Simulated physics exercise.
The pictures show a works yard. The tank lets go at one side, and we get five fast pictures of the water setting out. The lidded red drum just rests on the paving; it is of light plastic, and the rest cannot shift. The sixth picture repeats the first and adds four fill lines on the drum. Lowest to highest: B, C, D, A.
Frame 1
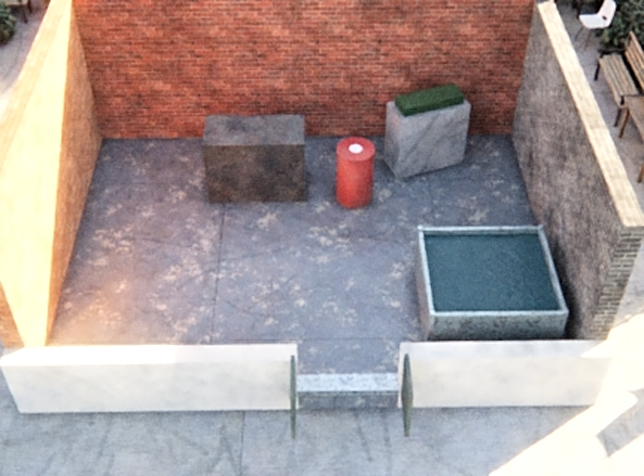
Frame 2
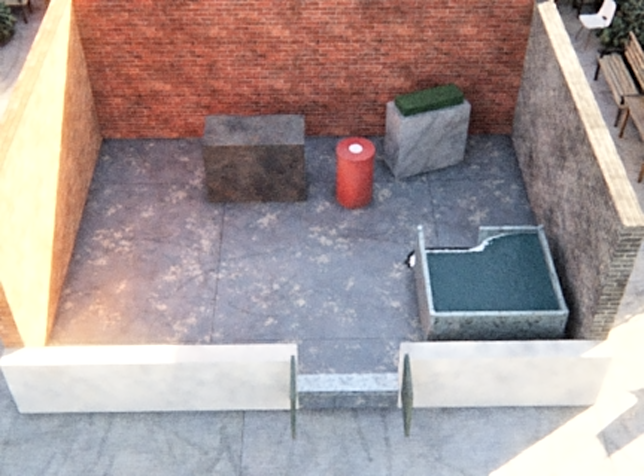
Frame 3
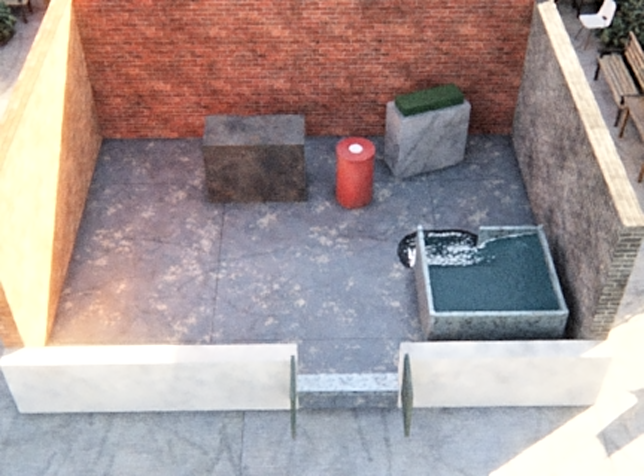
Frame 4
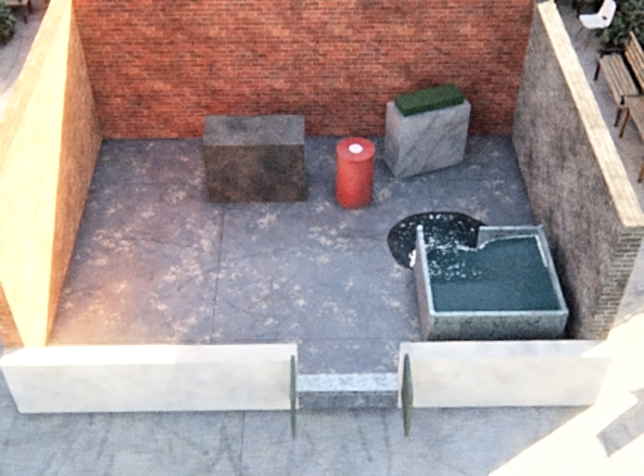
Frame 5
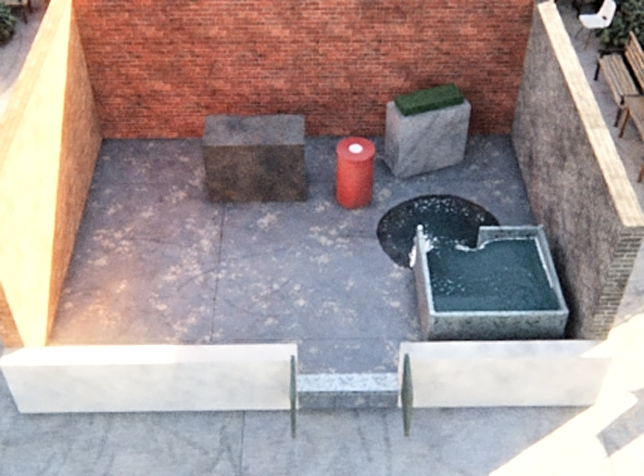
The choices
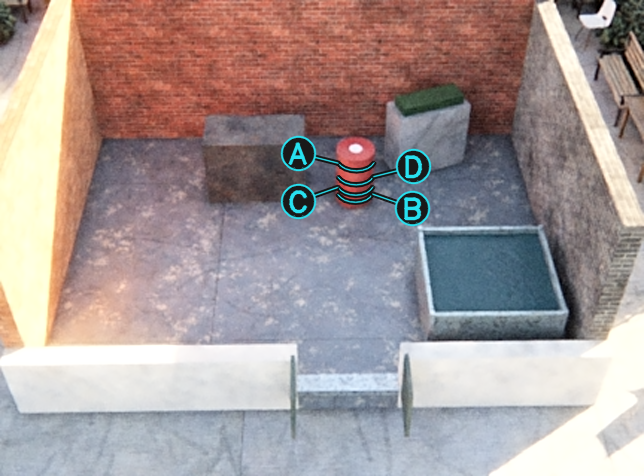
A walled yard with a red drum and a water tank, its back rim breaking open and dark water spreading across the paving.
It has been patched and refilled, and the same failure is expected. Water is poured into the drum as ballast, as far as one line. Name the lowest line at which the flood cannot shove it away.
C is the one.
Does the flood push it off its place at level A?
No, that is safe.
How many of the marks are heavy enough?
Three.
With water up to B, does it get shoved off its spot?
Yes.
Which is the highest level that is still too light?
The answer is B.
On the marked copy, A at (356, 170); B at (355, 202); C at (355, 195); D at (356, 184); from the bottom up B, C, D, A.
With A, it does not move.
With B, it is pushed about 3 times its own width away.
With C, it does not move.
With D, it does not move.
